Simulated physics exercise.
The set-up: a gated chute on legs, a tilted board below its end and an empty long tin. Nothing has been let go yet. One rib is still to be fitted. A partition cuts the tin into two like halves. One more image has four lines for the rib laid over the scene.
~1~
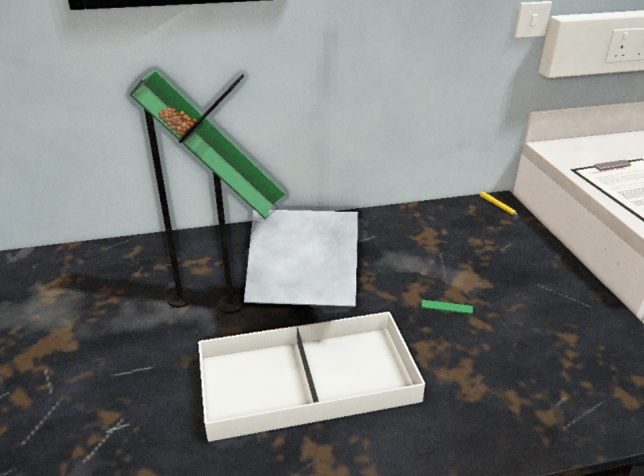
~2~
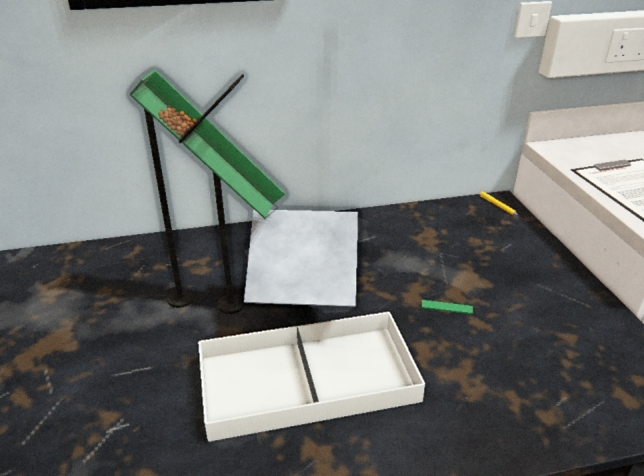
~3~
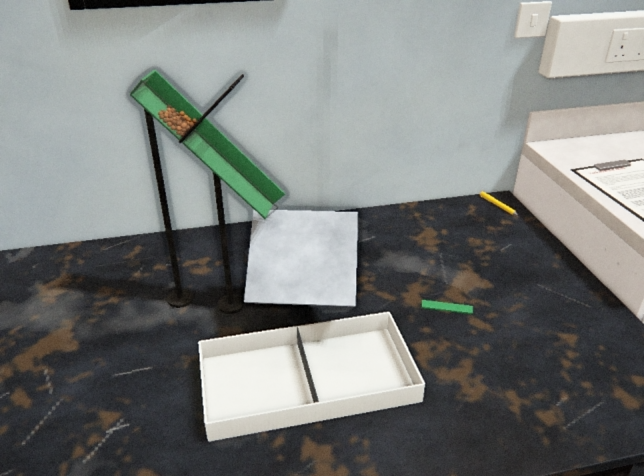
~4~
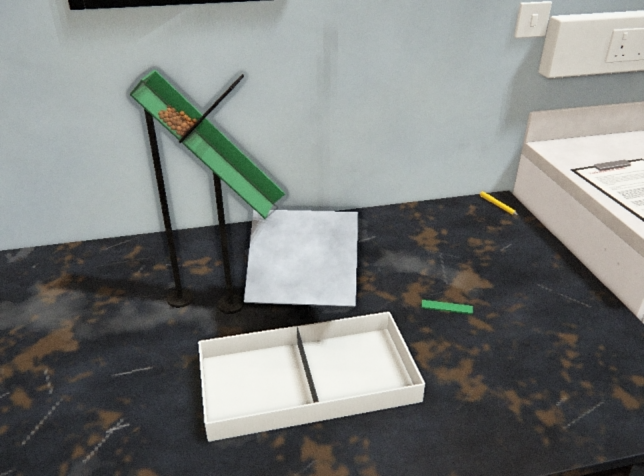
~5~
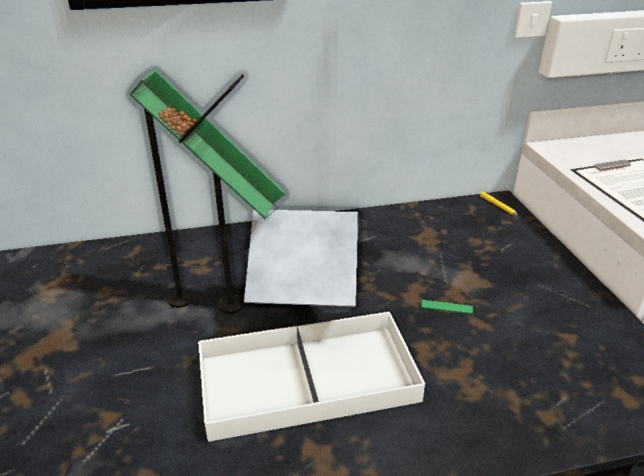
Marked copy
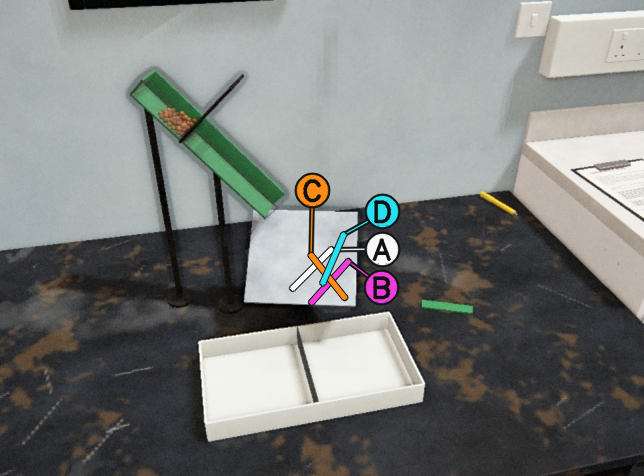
Small brown pieces sit bunched behind a dark gate near the top of a sloping green chute on thin black legs, and they stay still throughout. Below, a pale board and an empty white tray split by a dark divider also remain unmoved on the dark, mottled countertop.
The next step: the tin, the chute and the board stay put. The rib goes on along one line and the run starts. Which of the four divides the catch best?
D is best.
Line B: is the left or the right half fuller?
Left.
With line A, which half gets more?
The left half.
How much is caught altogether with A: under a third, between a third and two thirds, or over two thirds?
Line A gives over two thirds.
On the marked copy, line A from (331, 249) to (292, 288); line B from (348, 261) to (311, 302); line C from (311, 255) to (344, 297); line D from (343, 234) to (322, 282).
With A, of what is caught, most in the left half, a small part in the right.
With B, of what is caught, most in the left half, a small part in the right.
With C, of what is caught, a small part in the left half, most in the right.
With D, of what is caught, about half in the left half, about half in the right.
